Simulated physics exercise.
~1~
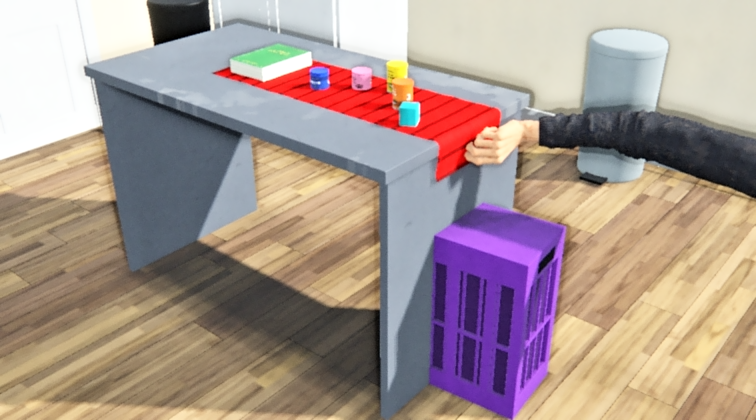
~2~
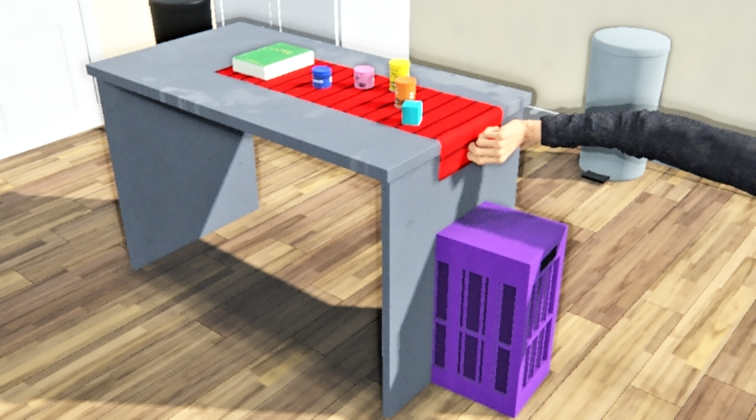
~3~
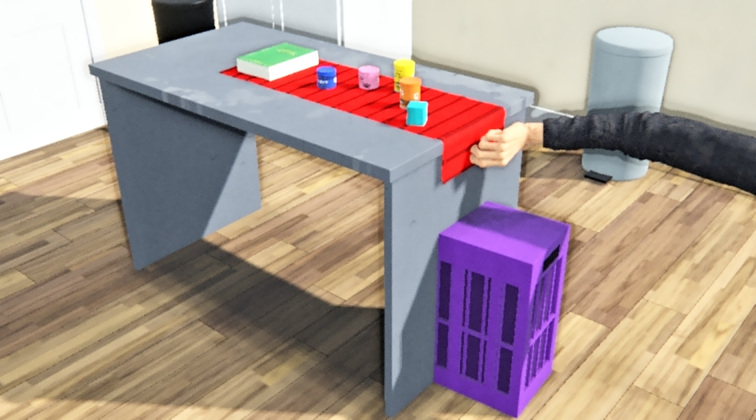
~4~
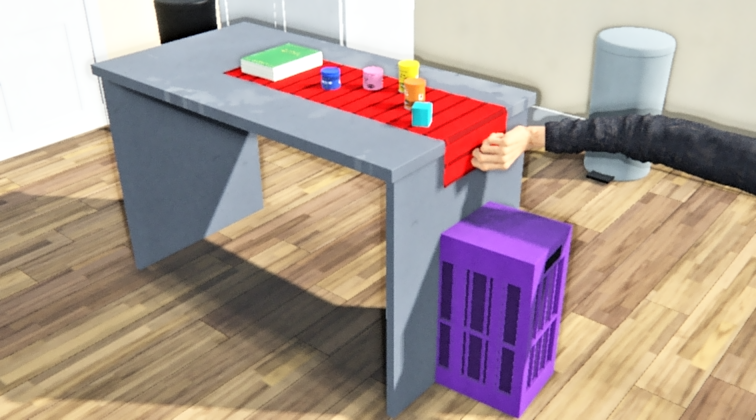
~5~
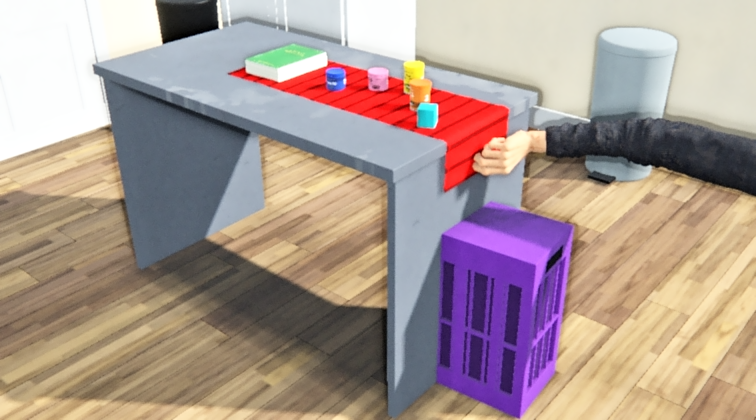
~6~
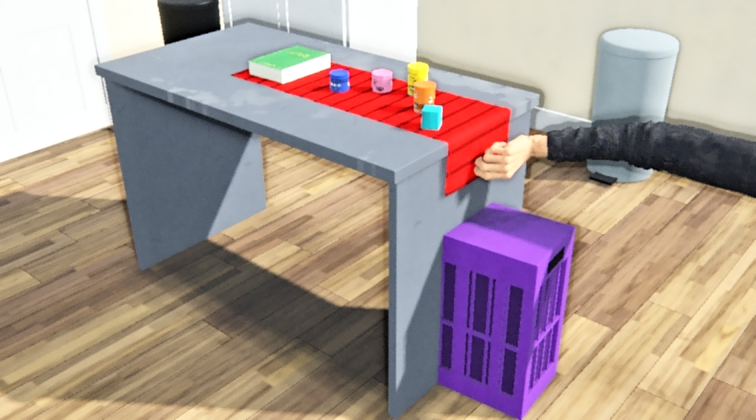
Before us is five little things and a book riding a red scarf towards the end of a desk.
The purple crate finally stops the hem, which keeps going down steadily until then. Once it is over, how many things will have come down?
One item falls.
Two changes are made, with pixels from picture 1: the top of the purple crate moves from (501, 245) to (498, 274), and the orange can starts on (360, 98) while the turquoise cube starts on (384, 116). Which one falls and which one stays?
Well, the orange can is safe, and the turquoise cube is dislodged.
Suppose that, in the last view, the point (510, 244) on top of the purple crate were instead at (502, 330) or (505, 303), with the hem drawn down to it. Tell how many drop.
Going over the edge would be 4 and 3.
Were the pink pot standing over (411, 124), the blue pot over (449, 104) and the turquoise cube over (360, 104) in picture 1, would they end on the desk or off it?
The pink pot is off the top, the blue pot is off the top, the turquoise cube is still on top.
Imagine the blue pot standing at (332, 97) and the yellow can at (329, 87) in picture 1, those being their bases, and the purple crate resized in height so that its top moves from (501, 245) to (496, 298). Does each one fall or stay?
Observed: Blue pot remains seated; yellow can remains seated.
Early on, hem near (477, 192); all still up.
Midway, hem on the crate; turquoise cube gone.
Finally, hem on the crate; turquoise cube gone. The count of fallen things is one.
